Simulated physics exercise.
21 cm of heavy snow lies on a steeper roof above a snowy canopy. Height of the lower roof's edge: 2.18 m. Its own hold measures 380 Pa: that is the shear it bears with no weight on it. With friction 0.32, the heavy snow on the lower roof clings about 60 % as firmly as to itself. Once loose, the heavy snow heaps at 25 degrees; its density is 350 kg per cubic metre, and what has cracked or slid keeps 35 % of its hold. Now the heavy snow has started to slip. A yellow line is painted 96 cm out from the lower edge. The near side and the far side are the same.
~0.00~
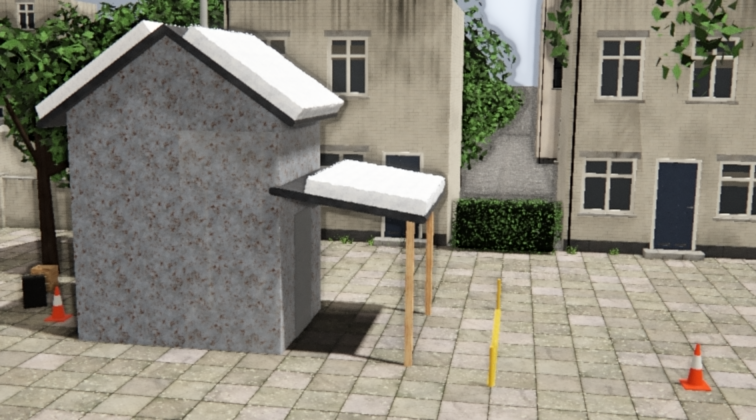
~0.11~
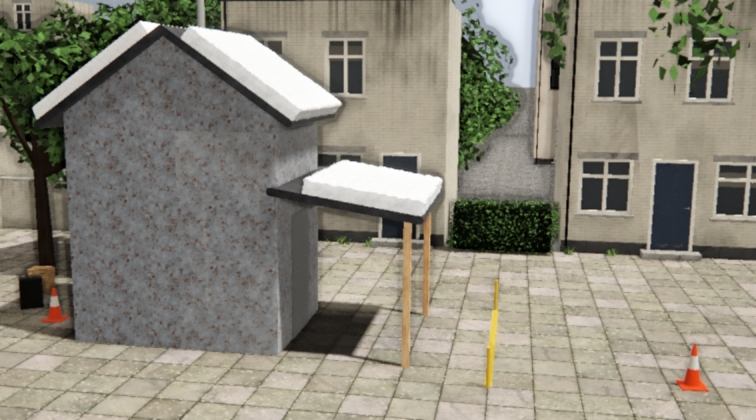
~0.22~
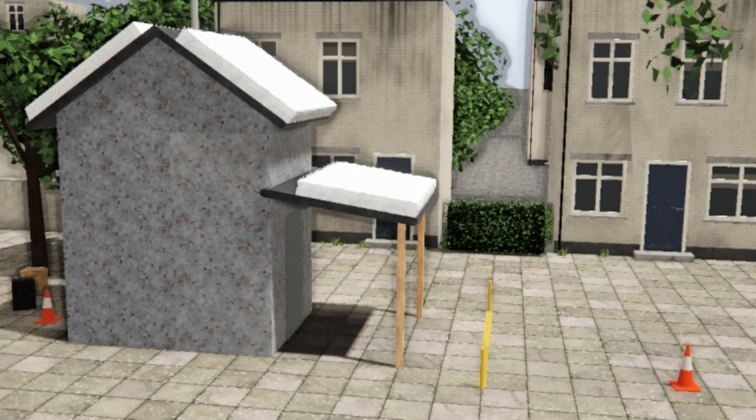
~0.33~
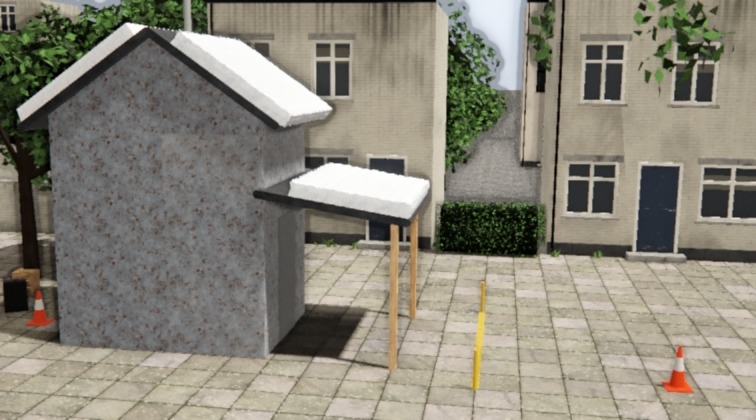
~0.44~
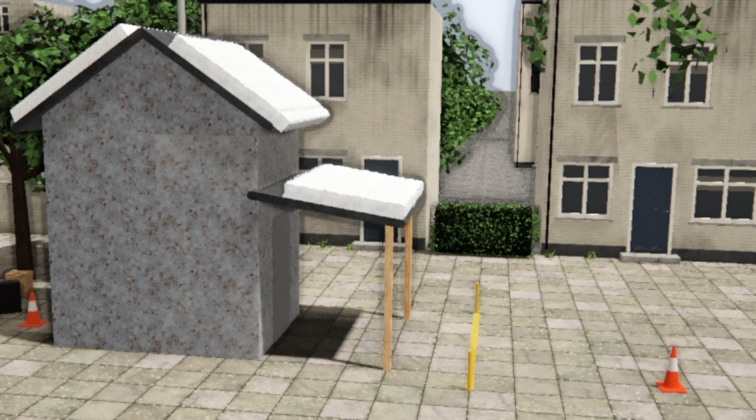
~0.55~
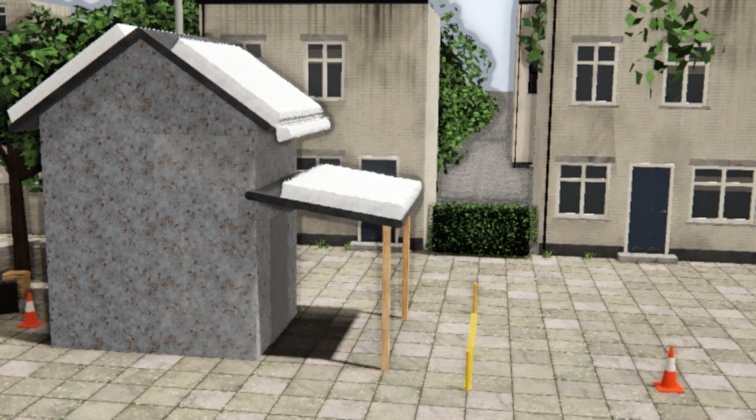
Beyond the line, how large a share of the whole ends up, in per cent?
Roughly 1 per cent.
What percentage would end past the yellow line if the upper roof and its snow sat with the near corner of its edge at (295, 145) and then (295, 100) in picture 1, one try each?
In that order: 0 %, 8 %.
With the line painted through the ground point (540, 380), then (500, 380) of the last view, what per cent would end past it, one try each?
Respectively 0 percent and 0 percent would end past it.
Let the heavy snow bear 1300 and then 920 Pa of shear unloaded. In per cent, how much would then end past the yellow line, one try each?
You'd see 0 percent the first time and 0 percent the second.
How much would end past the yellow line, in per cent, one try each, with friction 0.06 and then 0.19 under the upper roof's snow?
One try each gives 30 % and then 20 %.
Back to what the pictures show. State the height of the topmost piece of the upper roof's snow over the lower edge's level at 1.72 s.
At that moment the top of the snow is about 0.9 m above the lower edge.
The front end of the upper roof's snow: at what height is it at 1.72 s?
Measured height: Approx. 2.6 m.
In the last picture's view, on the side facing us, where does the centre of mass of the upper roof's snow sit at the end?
At about (349, 221).
After 1.09 s, none is below the lower edge and 0 % is past the line.
After 1.72 s, none is below the lower edge and 0 % is past the line.
After 2.36 s, none is below the lower edge and 0 % is past the line.
After 3.00 s, 14 % is below the lower edge and 0 % is past the line.
After 5.10 s, at the end, 17 % is below the lower edge and 1 % is past the line.
